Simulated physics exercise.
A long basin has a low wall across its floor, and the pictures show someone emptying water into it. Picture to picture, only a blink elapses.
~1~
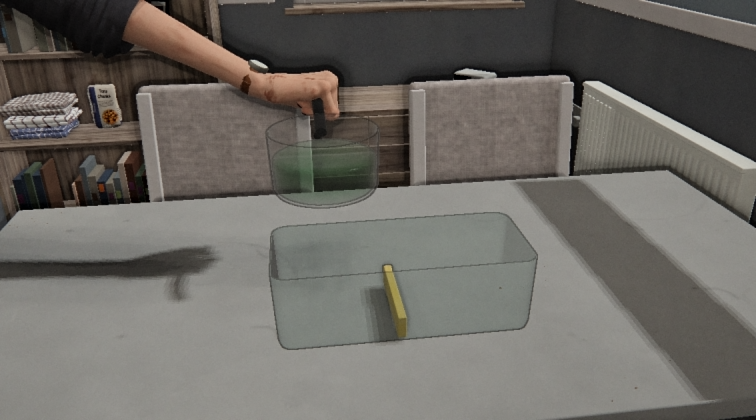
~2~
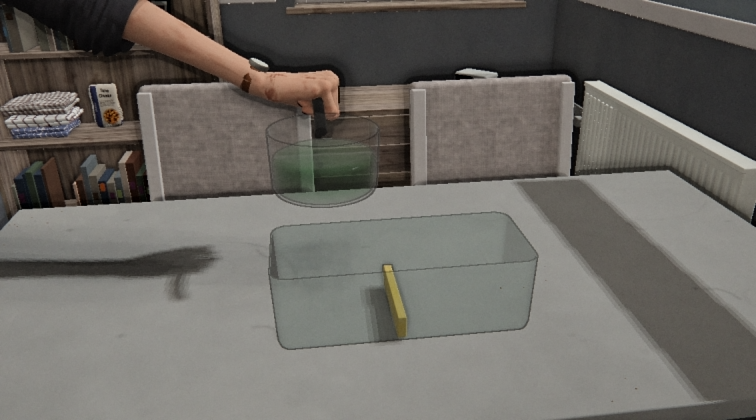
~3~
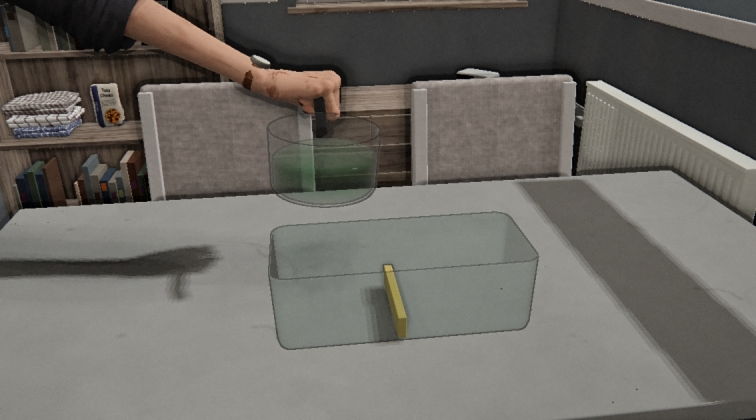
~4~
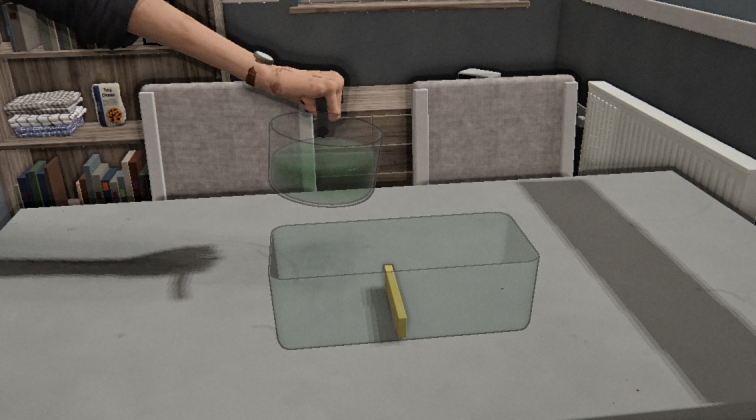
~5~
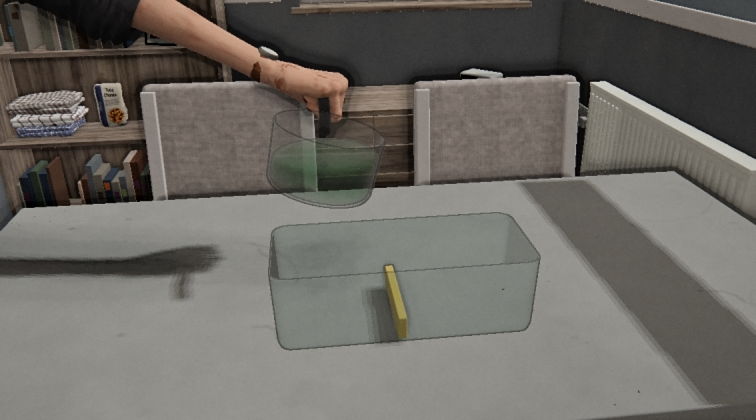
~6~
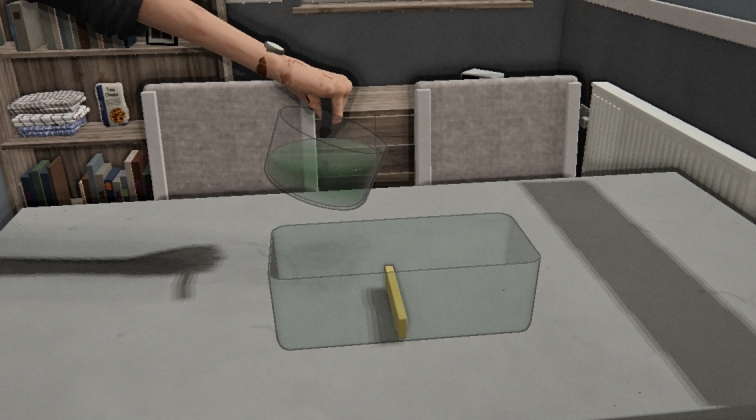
A hand holding a clear round container of green liquid above a long see-through basin with a low yellow wall inside kept it nearly still, then gradually tilted it down toward the right.
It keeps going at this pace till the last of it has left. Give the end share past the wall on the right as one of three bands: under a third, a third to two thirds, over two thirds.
Looks to me like the right side of the wall gets upwards of two thirds.
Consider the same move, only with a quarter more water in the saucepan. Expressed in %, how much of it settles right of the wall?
About 75 in a hundred.
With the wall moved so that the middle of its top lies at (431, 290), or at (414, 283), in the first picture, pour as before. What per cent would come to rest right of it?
My guess is some 25 percent the first time and some 50 percent the second.
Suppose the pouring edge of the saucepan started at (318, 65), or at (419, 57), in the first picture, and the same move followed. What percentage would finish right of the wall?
First try: About 25 %; second try: About 90 %.
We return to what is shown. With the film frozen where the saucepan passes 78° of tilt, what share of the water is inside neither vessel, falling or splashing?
About 35 %.
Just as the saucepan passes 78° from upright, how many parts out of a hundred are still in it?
About 55 % remains.
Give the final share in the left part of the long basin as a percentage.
Share: Roughly 25 %.
A moment on, the saucepan is tipped on its side and 56 per cent is still to pour, 0 is left of the wall and 12 right of it.
Next, the saucepan is tipped right over and 10 per cent is still to pour, 11 is left of the wall and 69 right of it.
Then the saucepan is tipped right over and 0 per cent is still to pour, 21 is left of the wall and 78 right of it.
Later the saucepan is tipped right over and 0 per cent is still to pour, 23 is left of the wall and 77 right of it.
In the end 23 per cent lies left of the wall, 77 right of it and 1 outside.
